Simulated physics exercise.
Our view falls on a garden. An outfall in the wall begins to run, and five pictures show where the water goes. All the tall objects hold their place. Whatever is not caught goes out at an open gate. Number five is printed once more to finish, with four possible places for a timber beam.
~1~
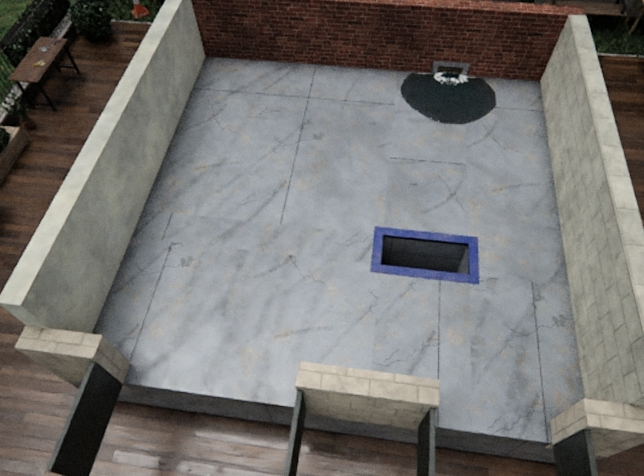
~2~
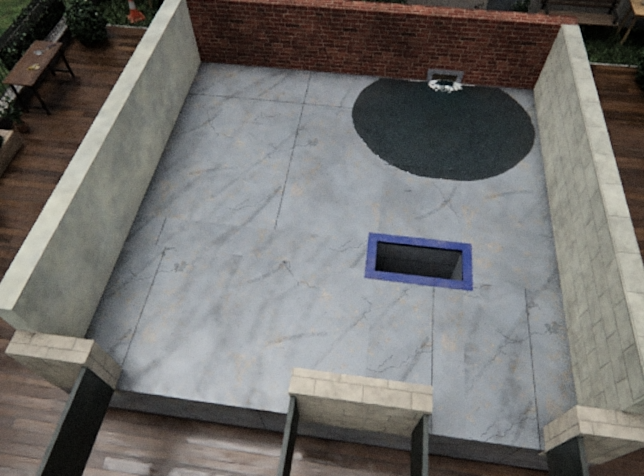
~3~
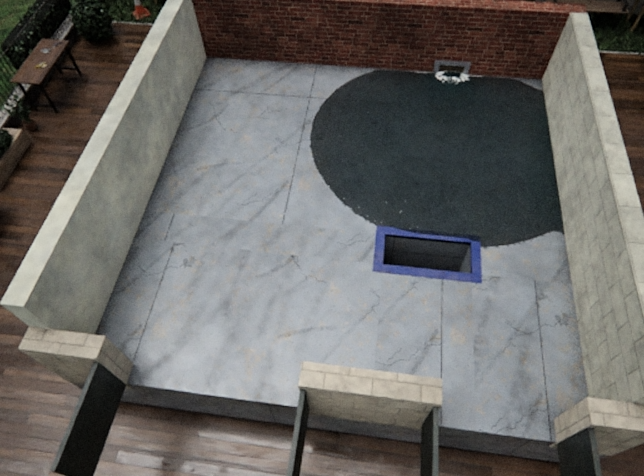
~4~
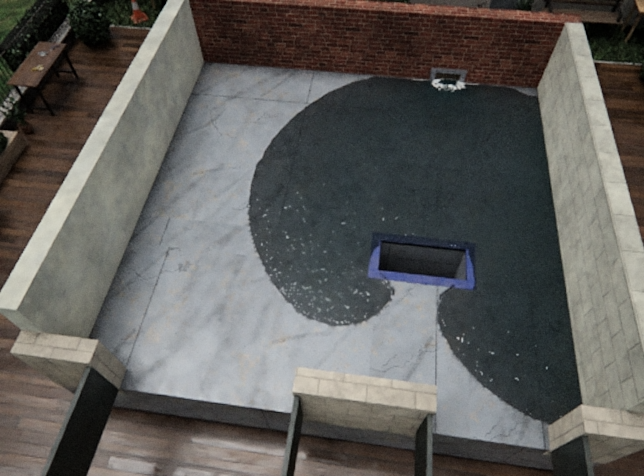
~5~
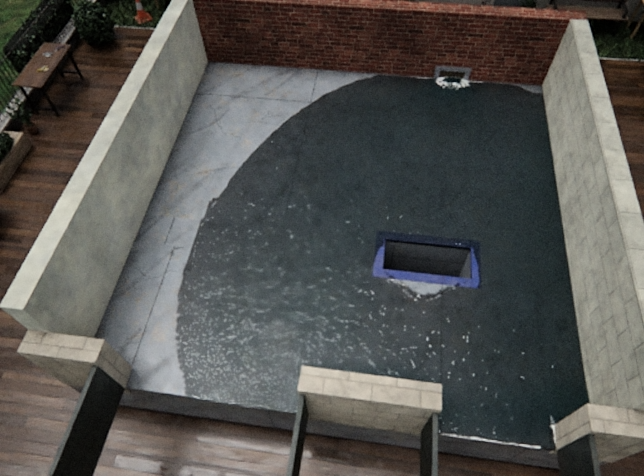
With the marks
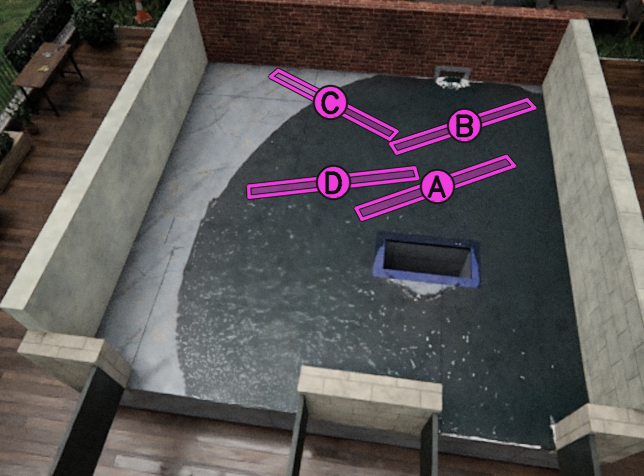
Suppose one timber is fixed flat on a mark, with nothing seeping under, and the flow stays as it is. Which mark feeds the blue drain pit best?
Go for C.
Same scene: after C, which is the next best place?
D.
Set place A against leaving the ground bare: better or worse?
It is worse.
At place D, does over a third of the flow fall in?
No, it does not.
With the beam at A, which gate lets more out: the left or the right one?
The left one.
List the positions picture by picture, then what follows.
In the first picture, outfall at (450, 69); blue drain pit at (425, 254); open gate at (487, 412); open gate at (216, 375); 4 % of the ground under water, visible out to (470, 117); blue drain pit still dry.
In the second picture, 15 % of the ground under water, visible out to (499, 172); blue drain pit still dry.
In the third picture, 32 % of the ground under water, visible out to (387, 225); blue drain pit still dry.
In the fourth picture, 51 % of the ground under water, visible out to (539, 363); blue drain pit taking water.
In the fifth picture, 68 % of the ground under water, visible out to (228, 317); blue drain pit taking water.
In magenta, A from (359, 213) to (510, 161); B from (393, 148) to (530, 103); C from (274, 73) to (393, 135); D from (248, 191) to (416, 173).
With A, about 6 % of the stream goes into the blue drain pit, about 94 % out by the gates.
With B, about 7 % of the stream goes into the blue drain pit, about 93 % out by the gates.
With C, about 38 % of the stream goes into the blue drain pit, about 60 % out by the gates.
With D, about 22 % of the stream goes into the blue drain pit, about 78 % out by the gates.
